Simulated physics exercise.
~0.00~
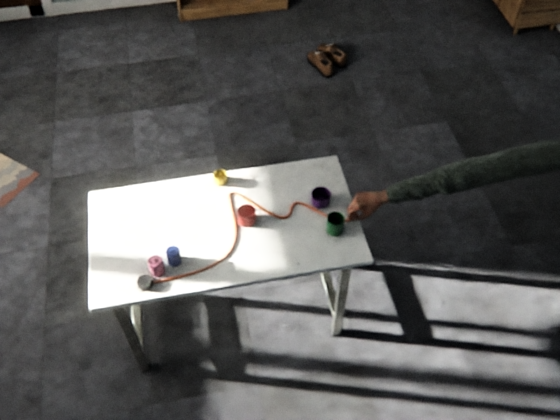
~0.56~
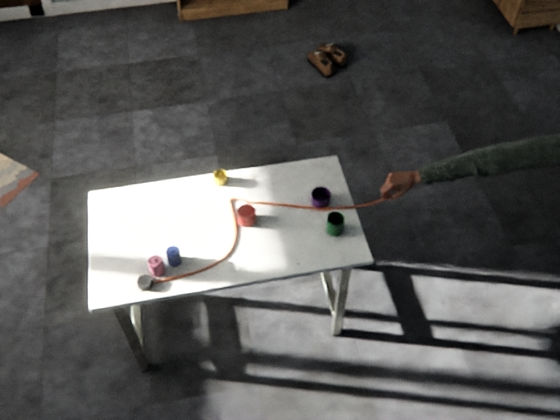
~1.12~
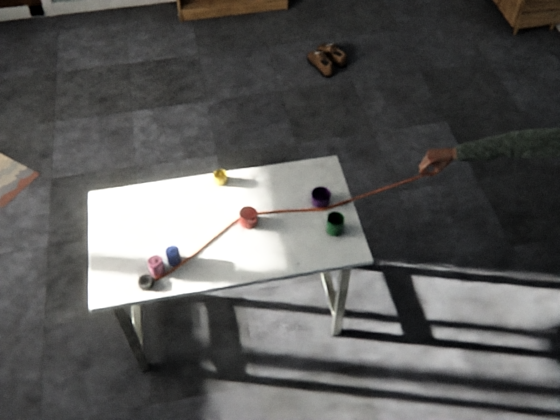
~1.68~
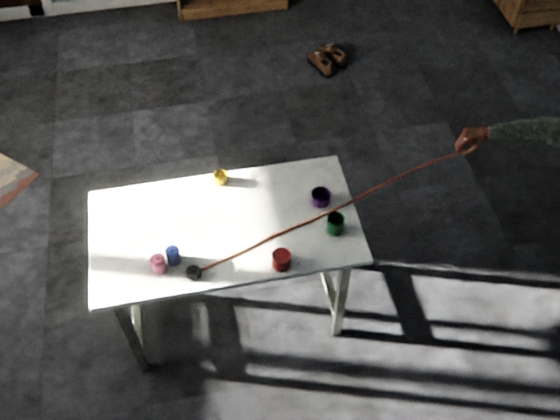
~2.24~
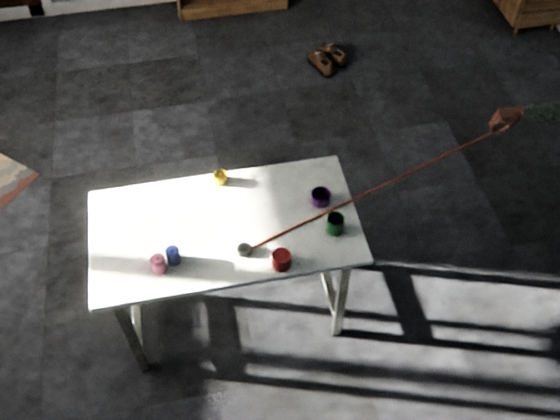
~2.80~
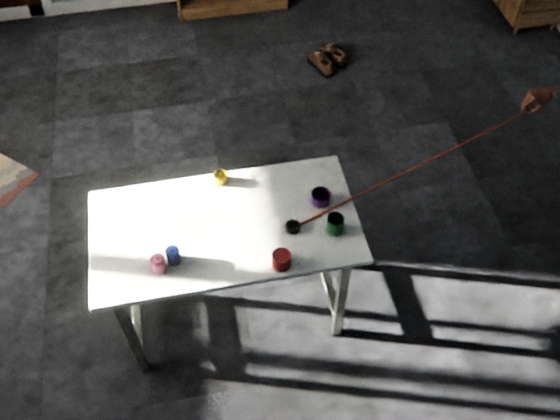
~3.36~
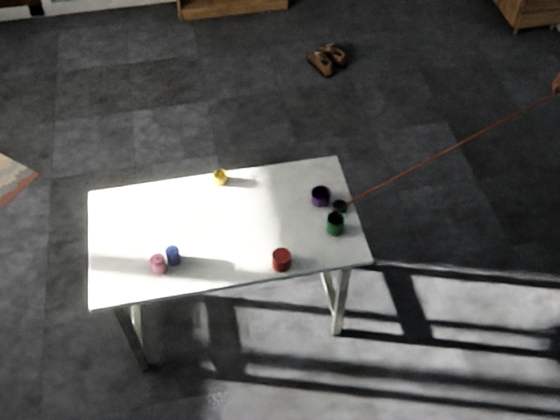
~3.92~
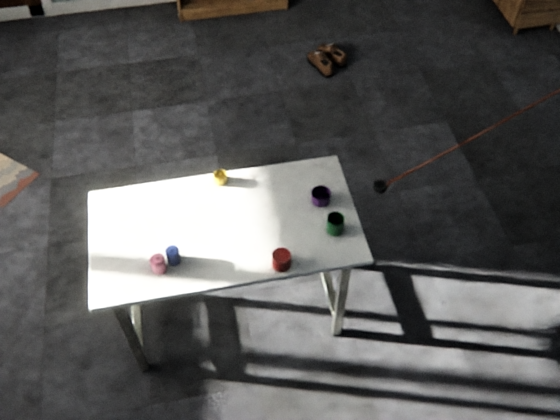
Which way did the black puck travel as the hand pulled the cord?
It travelled to the right across the table and off that side.
